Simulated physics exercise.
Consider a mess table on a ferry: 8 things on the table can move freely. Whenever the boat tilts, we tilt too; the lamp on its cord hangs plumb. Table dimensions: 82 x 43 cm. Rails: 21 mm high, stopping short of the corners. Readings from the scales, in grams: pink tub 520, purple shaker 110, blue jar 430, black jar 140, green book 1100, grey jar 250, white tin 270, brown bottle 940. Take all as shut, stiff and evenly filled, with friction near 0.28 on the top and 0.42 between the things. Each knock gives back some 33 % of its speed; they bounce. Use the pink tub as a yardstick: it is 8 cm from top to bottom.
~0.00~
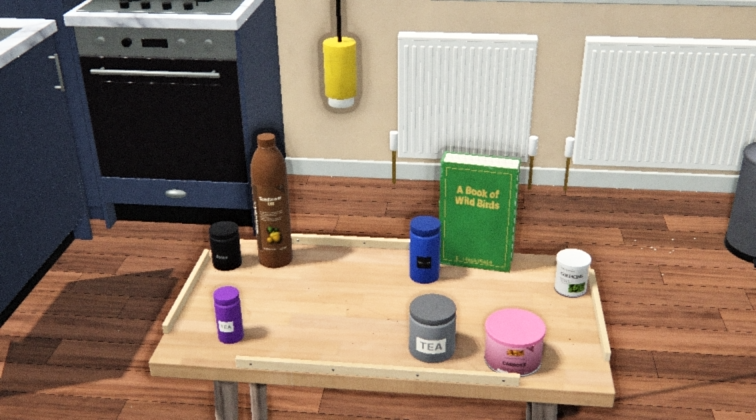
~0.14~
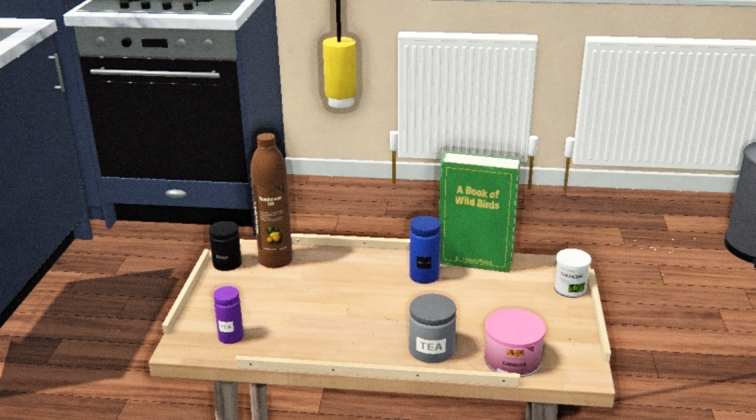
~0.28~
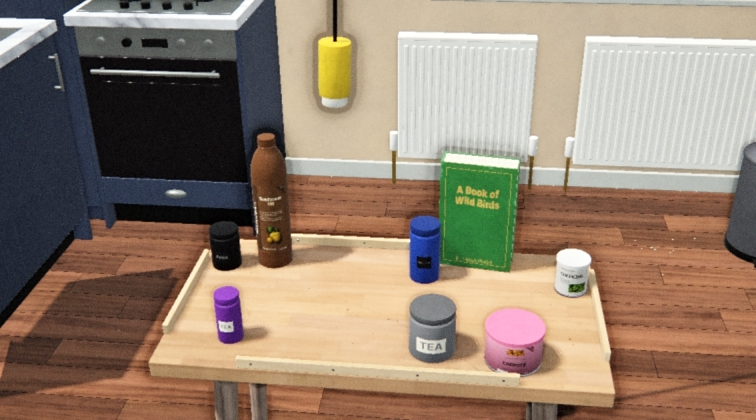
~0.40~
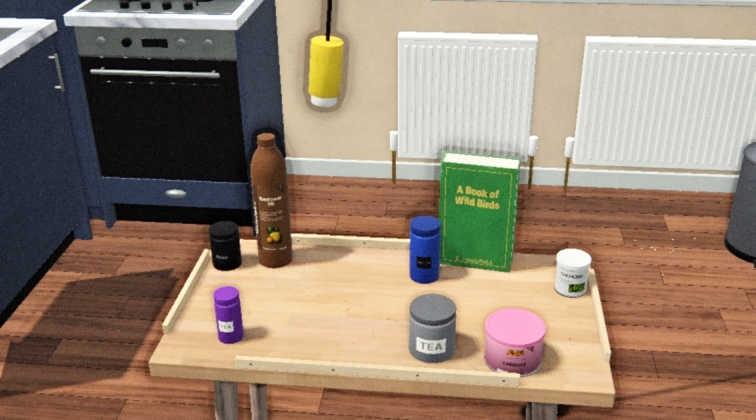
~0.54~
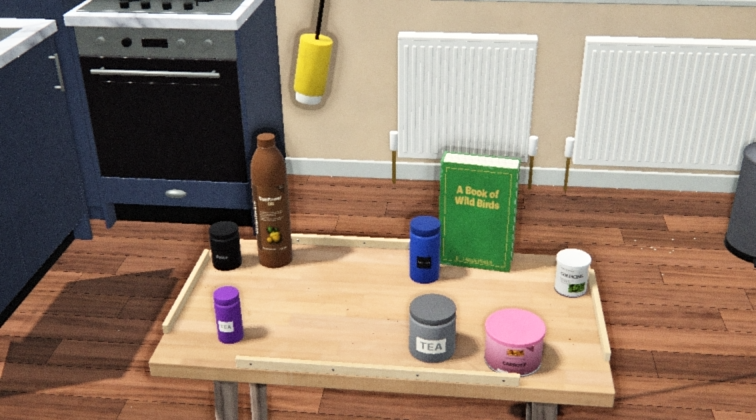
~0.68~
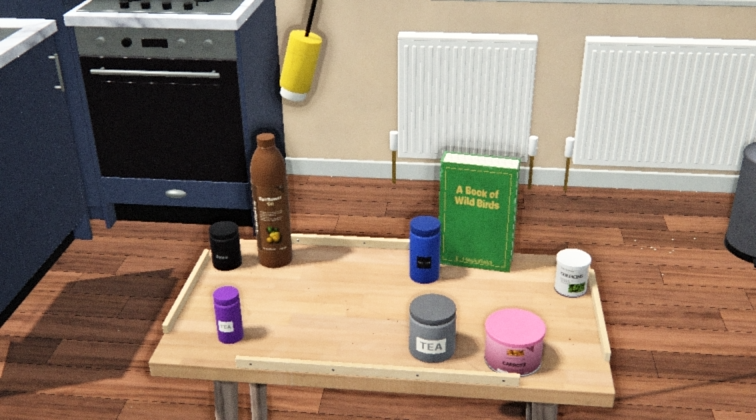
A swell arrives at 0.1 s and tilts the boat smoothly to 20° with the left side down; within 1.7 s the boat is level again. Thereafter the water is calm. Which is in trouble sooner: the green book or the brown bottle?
The second of the two.
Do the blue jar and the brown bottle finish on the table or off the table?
The blue jar ends on the table; the brown bottle ends off the table.
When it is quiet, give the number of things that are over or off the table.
Count: 1.
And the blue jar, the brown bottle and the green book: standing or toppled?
Here's how it ends: The blue jar never goes down, the brown bottle comes down, and the green book never goes down.
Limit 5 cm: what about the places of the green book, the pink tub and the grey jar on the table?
First, the green book is moved away; second, the pink tub is moved away; third, the grey jar is moved away.
By 1.28 s, floor tilted 13°, left side down; brown bottle rocked 9° off its seat near (237, 195); green book 9 cm from its spot near (435, 211); purple shaker 9 cm from its spot.
By 1.78 s, boat level; brown bottle now off the table; green book 13 cm from its spot near (417, 210); white tin 12 cm from its spot.
When it is over (2.3 s), off the table, brown bottle; not toppled but over 5 cm from the start, pink tub, purple shaker, blue jar, green book, grey jar and white tin; black jar within 5 cm of the start. End places, in pixels of the last picture, green book near (417, 210). Green book was never lost; brown bottle went at 1.52 s.
